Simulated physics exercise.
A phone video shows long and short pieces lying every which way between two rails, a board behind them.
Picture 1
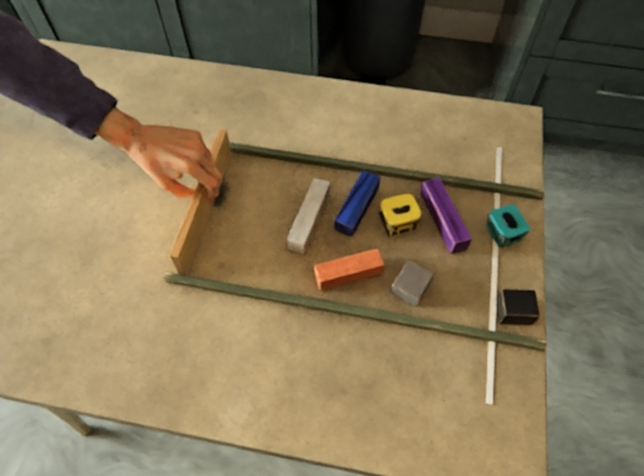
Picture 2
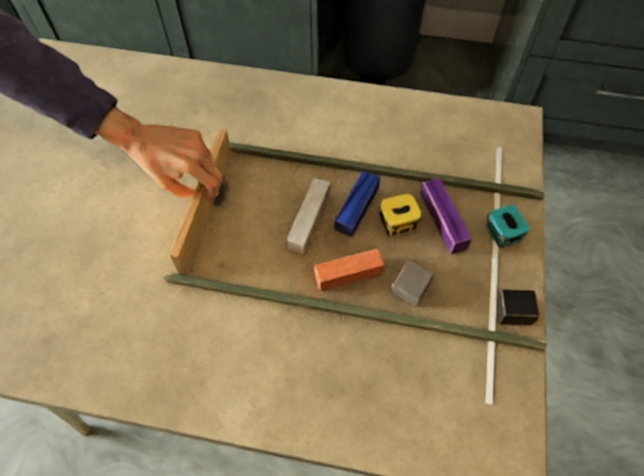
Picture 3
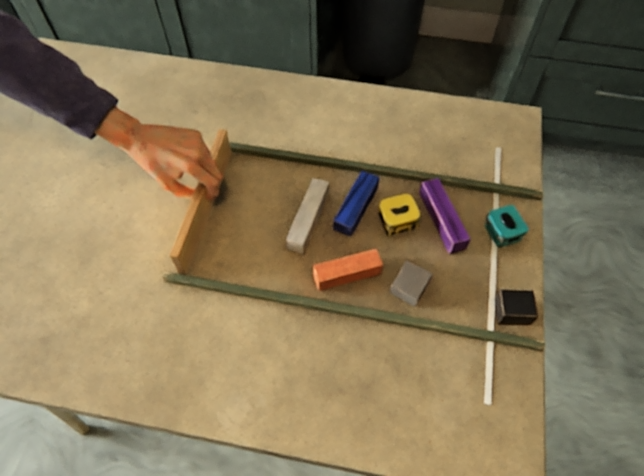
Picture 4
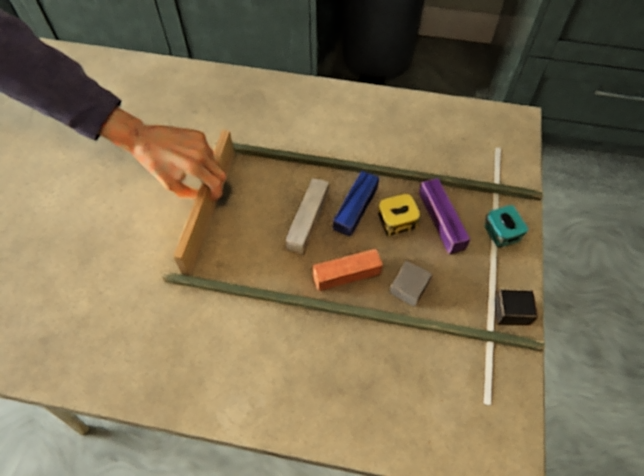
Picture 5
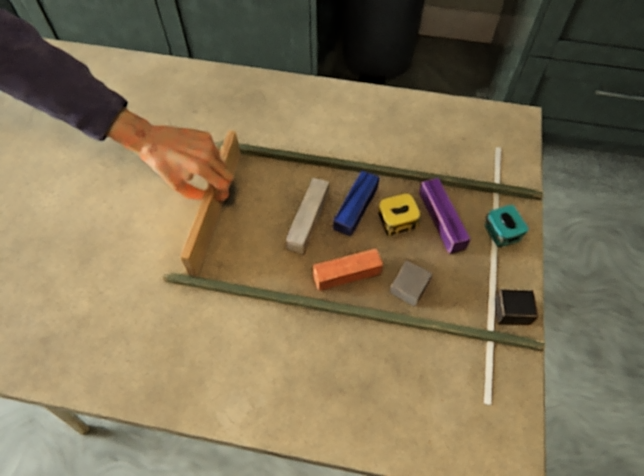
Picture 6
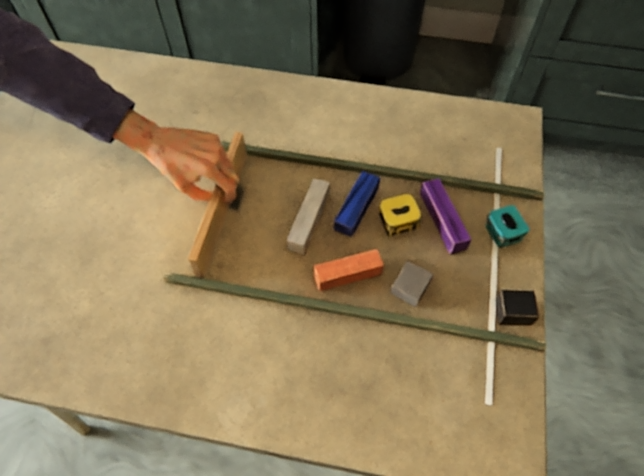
On a tabletop, a hand slides a wooden board slightly right between rails toward scattered, unmoving pieces.
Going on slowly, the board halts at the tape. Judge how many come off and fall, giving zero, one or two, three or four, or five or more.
Honestly, a fair few fall - three or four of them.
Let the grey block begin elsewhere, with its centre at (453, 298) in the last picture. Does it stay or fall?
Lab note: Started there, it remains on top.
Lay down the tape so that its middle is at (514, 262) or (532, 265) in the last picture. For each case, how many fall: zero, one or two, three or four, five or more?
The falls would be at least five; five or over.
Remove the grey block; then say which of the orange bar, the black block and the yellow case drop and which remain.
Note: Orange bar is on by the end; black block is on by the end; yellow case is off by the end.
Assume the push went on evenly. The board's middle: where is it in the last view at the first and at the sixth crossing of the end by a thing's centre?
I'd put the first at about (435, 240) and the next at about (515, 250).
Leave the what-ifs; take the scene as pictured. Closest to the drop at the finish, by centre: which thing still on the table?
Grey block.
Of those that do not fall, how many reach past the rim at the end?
Count: 2.
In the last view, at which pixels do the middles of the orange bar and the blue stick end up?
They end up close to (523, 293) and (527, 229).
Soon after, none off yet; black block at rest near (517, 308); turquoise case at rest near (506, 227); purple stick at rest near (444, 215).
After that, none off yet; black block at rest near (517, 308); turquoise case displaced a little near (520, 230); purple stick displaced about its own width near (495, 221).
In the end, the number that fall off is three or four; gone, yellow case, purple stick, turquoise case and black block.
